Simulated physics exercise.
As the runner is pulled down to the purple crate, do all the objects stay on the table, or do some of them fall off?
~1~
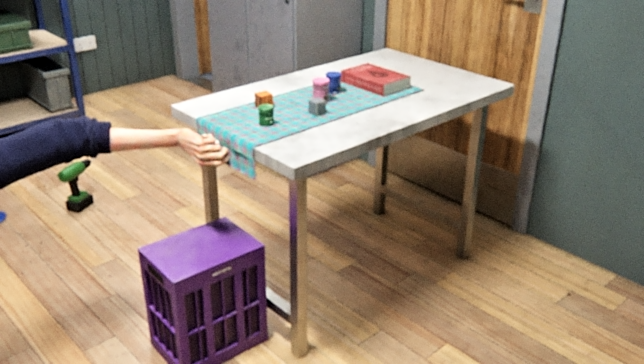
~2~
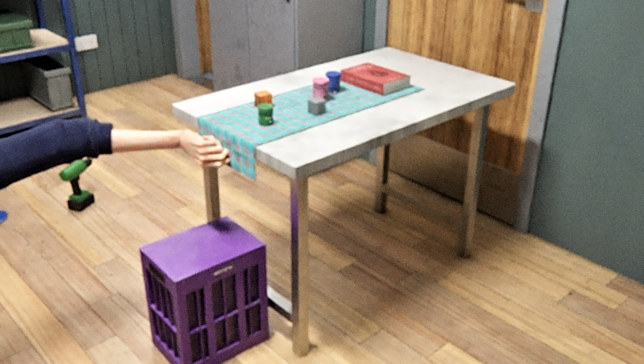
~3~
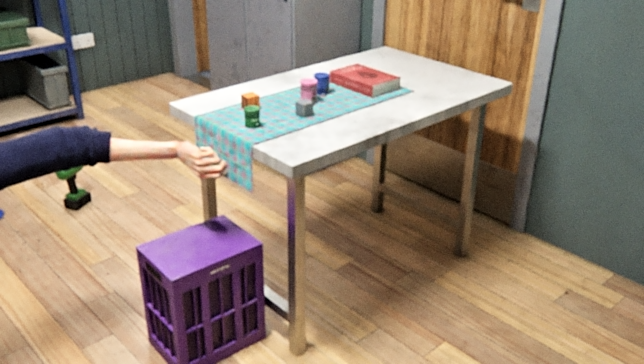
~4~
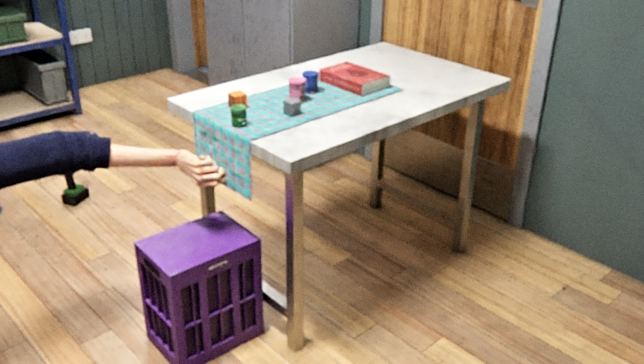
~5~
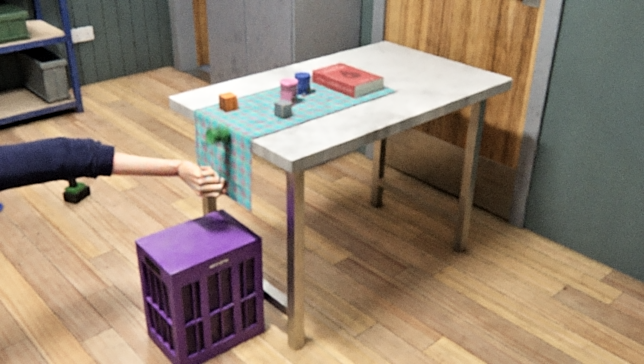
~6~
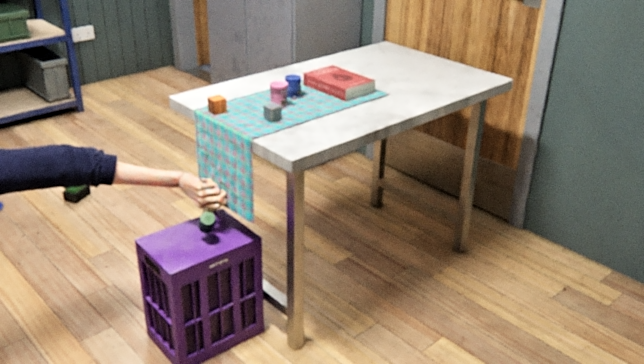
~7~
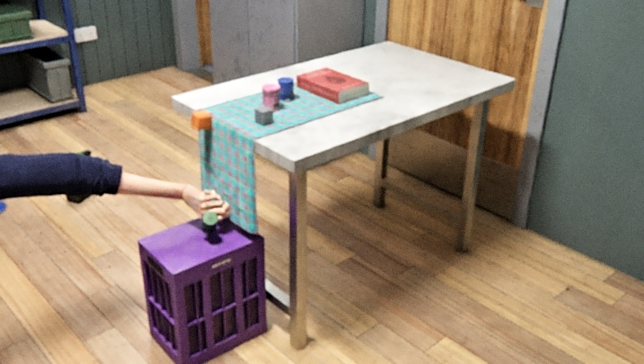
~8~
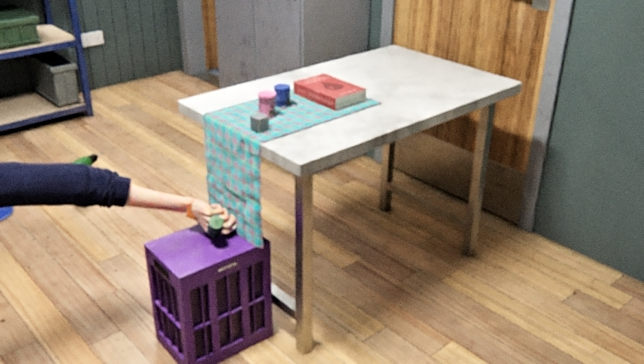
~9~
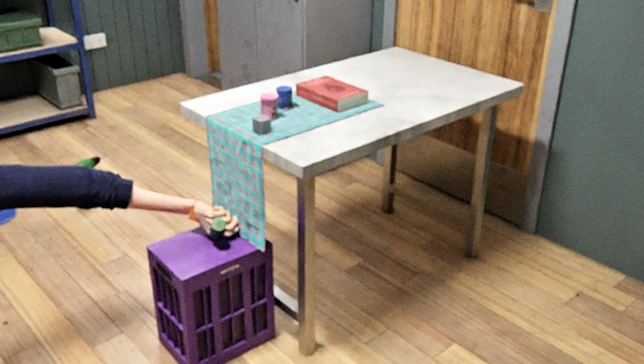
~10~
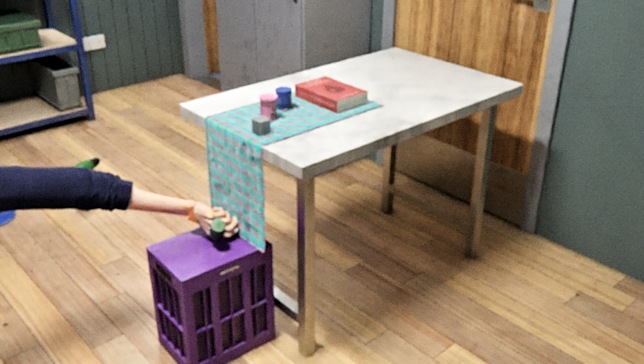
Some of them fall off. The table loses two things, the green pot first and then the orange cube.
